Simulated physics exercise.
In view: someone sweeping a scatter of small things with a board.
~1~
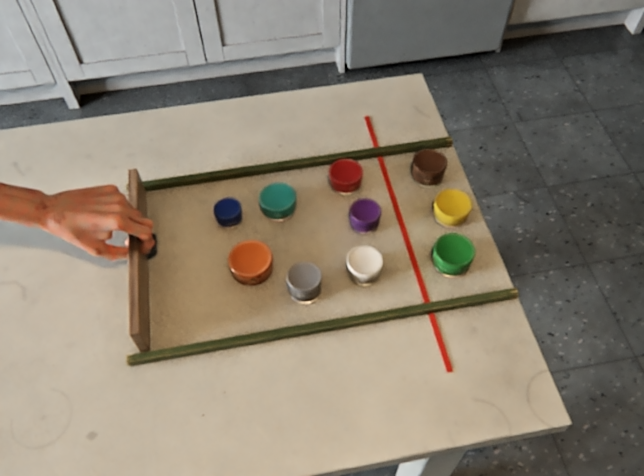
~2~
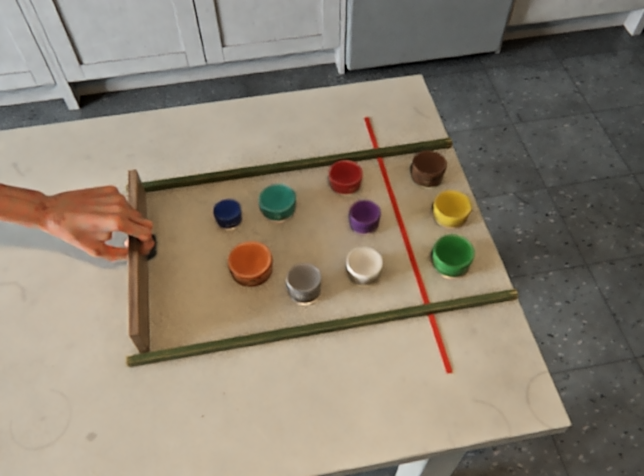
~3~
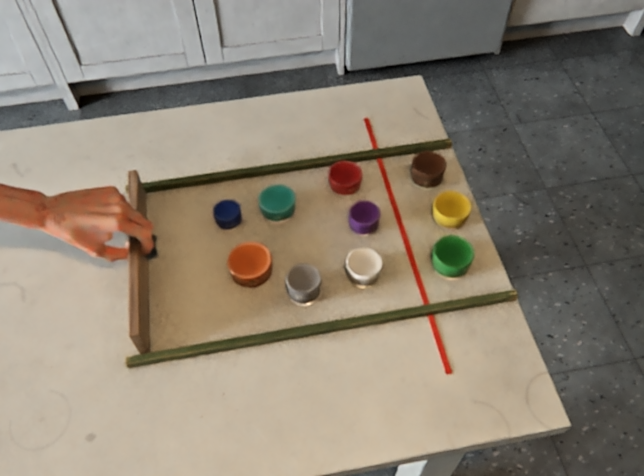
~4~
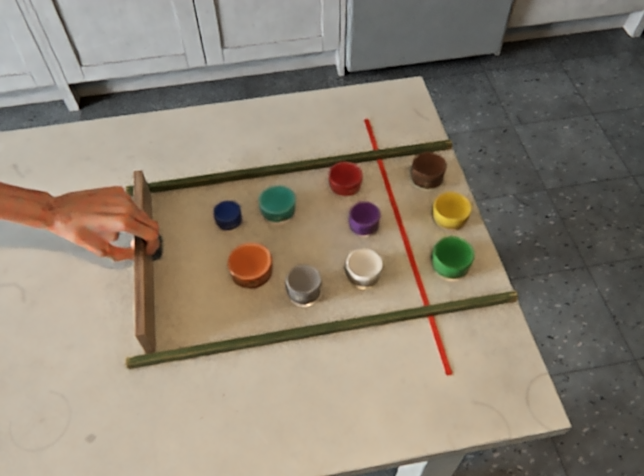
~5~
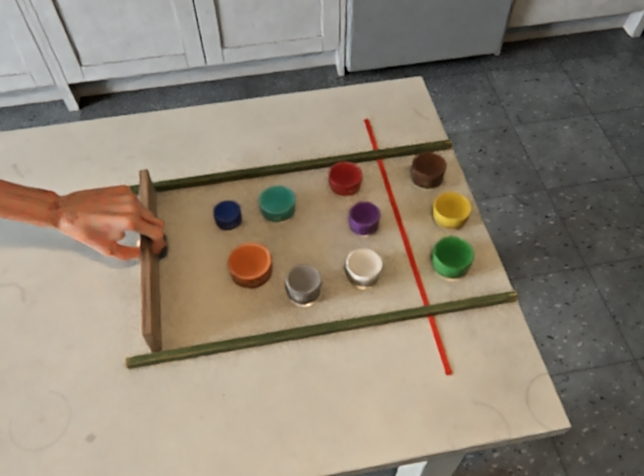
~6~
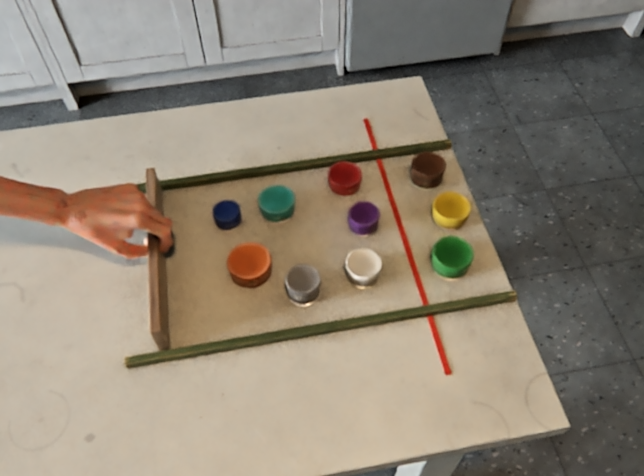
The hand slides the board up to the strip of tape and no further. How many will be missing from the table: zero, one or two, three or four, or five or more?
In the end the number that fall off is zero.
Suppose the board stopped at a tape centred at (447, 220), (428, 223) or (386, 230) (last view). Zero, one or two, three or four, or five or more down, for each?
One after another: More than four; one to two; zero.
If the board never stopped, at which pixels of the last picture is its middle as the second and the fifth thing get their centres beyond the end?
Near (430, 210) and (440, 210).
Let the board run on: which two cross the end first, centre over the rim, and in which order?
In order: The green tin, then the brown tin.
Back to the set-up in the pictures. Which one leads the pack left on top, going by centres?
It is the green tin.
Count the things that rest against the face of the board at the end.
That makes 5.
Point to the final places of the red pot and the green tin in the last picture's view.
First (399, 164), then (495, 248).
Early on, none off yet; yellow tin at rest near (451, 211); brown tin at rest near (428, 171); green tin at rest near (452, 258).
A while later, none off yet; yellow tin at rest near (451, 211); brown tin at rest near (428, 171); green tin moving near (456, 257).
Finally, the number that fall off is zero.
